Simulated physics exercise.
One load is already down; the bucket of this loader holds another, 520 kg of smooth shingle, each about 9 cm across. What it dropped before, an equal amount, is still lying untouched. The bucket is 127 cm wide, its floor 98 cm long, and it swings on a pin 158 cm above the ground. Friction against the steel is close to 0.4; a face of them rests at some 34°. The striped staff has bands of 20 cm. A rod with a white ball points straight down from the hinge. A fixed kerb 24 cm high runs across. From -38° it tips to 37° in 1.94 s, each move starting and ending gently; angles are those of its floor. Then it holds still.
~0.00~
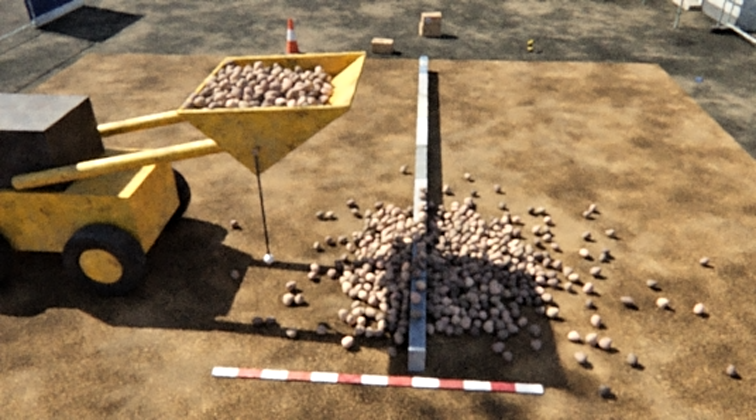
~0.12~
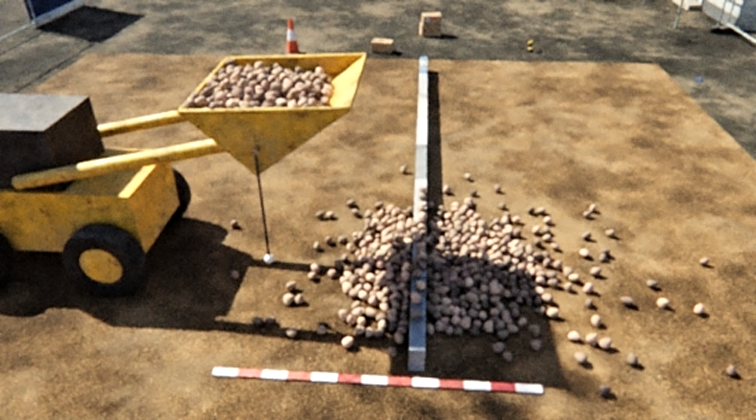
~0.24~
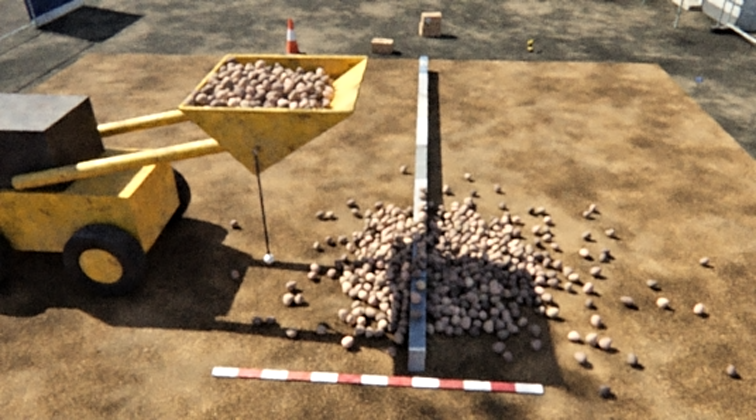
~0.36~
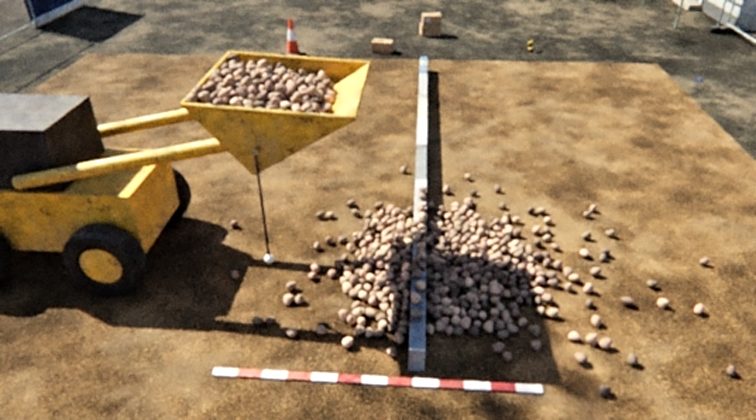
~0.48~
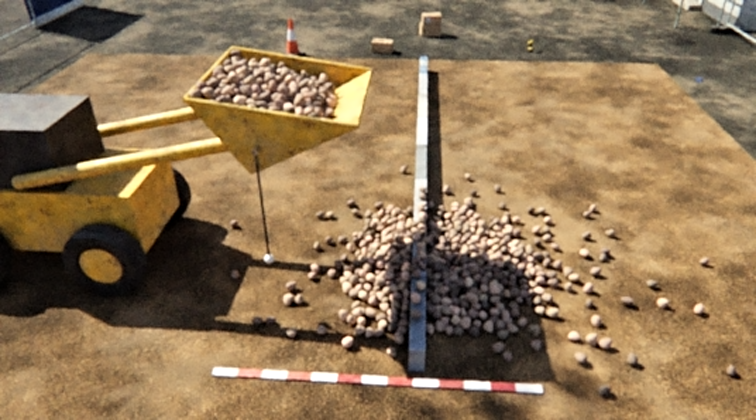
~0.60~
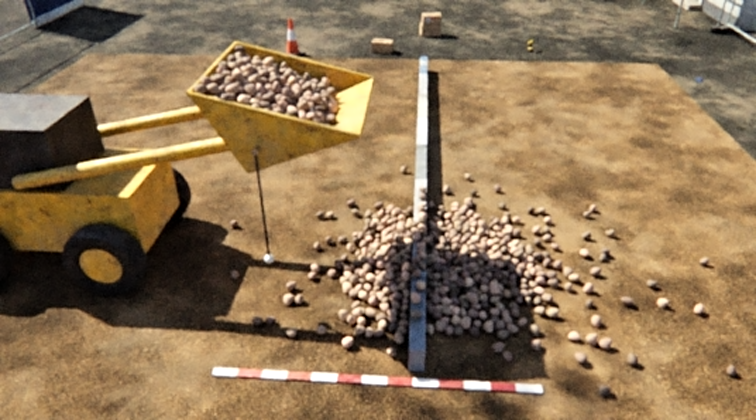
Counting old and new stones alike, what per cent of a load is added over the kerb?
About 19 per cent.
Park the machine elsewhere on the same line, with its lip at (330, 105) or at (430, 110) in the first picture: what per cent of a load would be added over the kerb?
About 5 and 100 per cent.
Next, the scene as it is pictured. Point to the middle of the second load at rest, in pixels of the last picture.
Around (388, 251).
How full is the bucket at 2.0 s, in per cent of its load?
Roughly 25 per cent is still inside.
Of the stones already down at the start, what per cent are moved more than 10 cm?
About 15 per cent.
After 1.5 s the floor is at 26°; in per cent of one load, 95 in the bucket, 45 on this side of the kerb, 60 over the kerb; the foremost stones are at (669, 291).
After 2.0 s the floor is at 37°; in per cent of one load, 27 in the bucket, 112 on this side of the kerb, 62 over the kerb; the foremost stones are at (669, 291).
After 2.4 s the floor is at 37°; in per cent of one load, 1 in the bucket, 129 on this side of the kerb, 70 over the kerb; the foremost stones are at (669, 291).
After 5.2 s the floor is at 37°; in per cent of one load, 0 in the bucket, 121 on this side of the kerb, 79 over the kerb; the foremost stones are at (678, 307). Net gain over the kerb, 19.
